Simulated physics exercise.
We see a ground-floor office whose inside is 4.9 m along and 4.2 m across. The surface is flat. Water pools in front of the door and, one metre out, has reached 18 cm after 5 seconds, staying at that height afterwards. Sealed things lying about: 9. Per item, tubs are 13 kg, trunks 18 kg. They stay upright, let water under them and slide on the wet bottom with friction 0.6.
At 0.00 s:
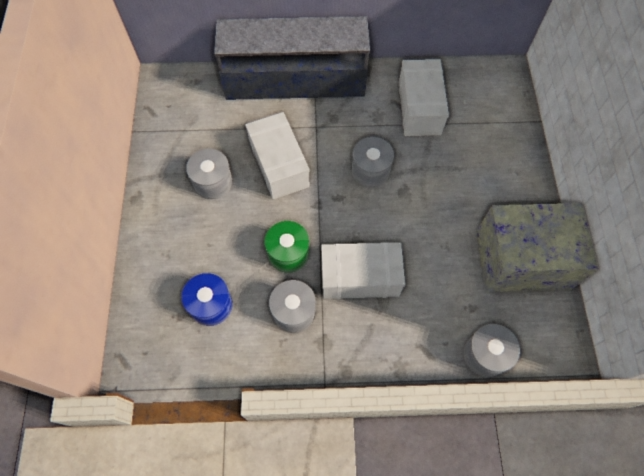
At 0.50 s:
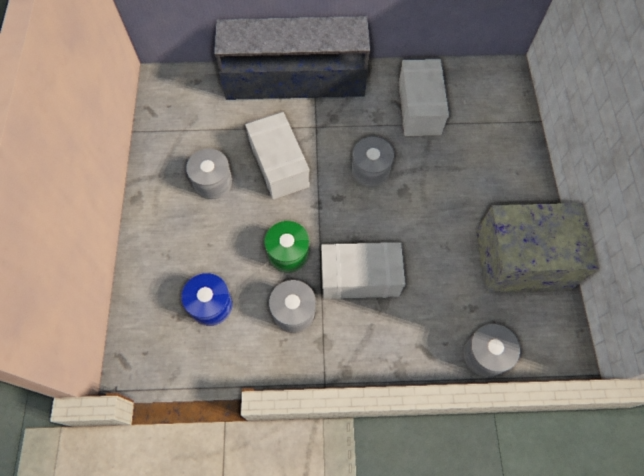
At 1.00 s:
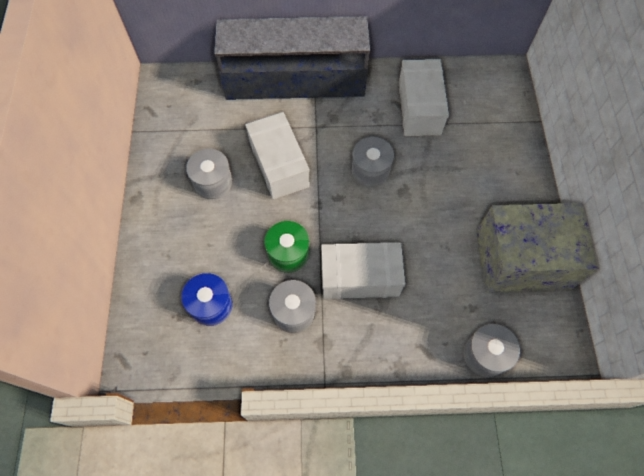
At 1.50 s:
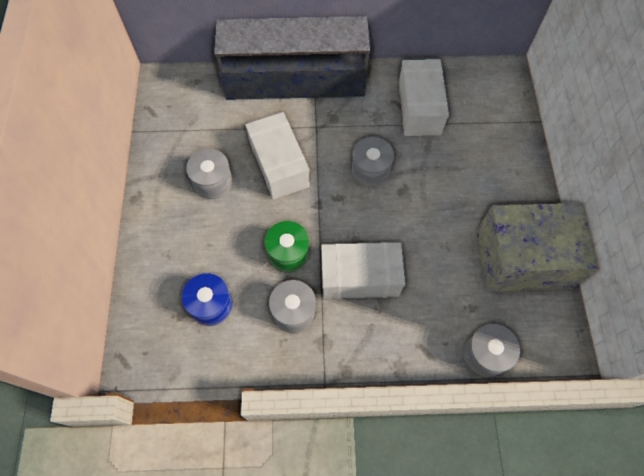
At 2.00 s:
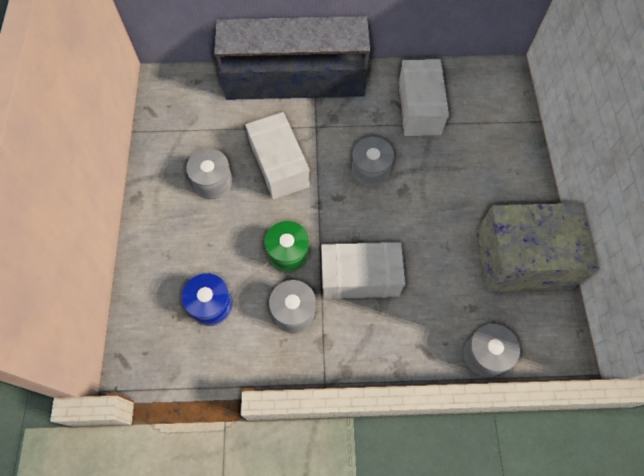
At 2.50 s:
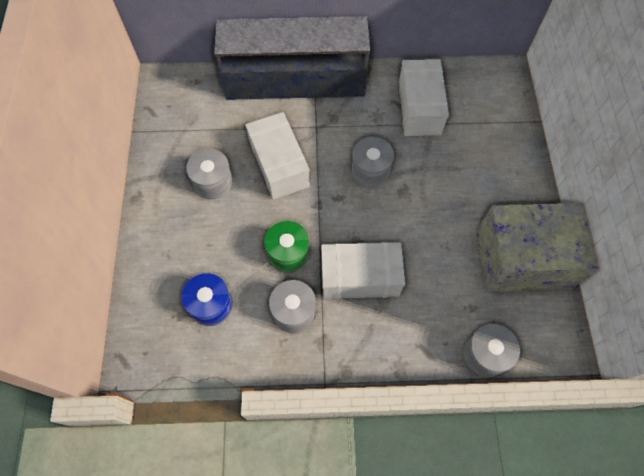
In a walled room, the tubs and boxes stay still while greenish water reaches the doorway.
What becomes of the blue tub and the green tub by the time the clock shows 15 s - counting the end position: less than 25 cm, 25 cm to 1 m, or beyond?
By that time the blue tub has gone a long distance and the green tub has not really moved.
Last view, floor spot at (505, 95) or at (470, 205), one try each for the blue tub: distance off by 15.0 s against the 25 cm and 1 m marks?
The first start leaves it basically unmoved, the second leaves it basically unmoved.
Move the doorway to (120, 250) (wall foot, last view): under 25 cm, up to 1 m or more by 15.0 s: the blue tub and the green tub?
Then the blue tub moves a short way, the green tub gets carried off.
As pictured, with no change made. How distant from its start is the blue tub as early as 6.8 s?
I'd guess some 40 cm by then.
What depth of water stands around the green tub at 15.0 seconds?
Close to 6 centimetres.
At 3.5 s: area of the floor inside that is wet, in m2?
Some 1.0 m2.
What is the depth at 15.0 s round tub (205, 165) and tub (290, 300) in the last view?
Depths: Near 8 cm, then near 5 cm.
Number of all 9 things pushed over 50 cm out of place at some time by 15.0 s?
I make that 4.
After 3.5 s the blue tub is near (205, 295), 0.0 m from its start, aground; the green tub is near (287, 241), 0.0 m from its start, aground; 0 afloat.
After 6.8 s the blue tub is near (208, 254), 0.4 m from its start, aground; the green tub is near (287, 241), 0.0 m from its start, aground; 0 afloat.
After 11.0 s the blue tub is near (323, 123), 2.3 m from its start, afloat; the green tub is near (292, 232), 0.1 m from its start, aground; 3 afloat.
After 15.0 s the blue tub is near (455, 141), 3.2 m from its start, aground; the green tub is near (292, 232), 0.1 m from its start, aground; 4 afloat.
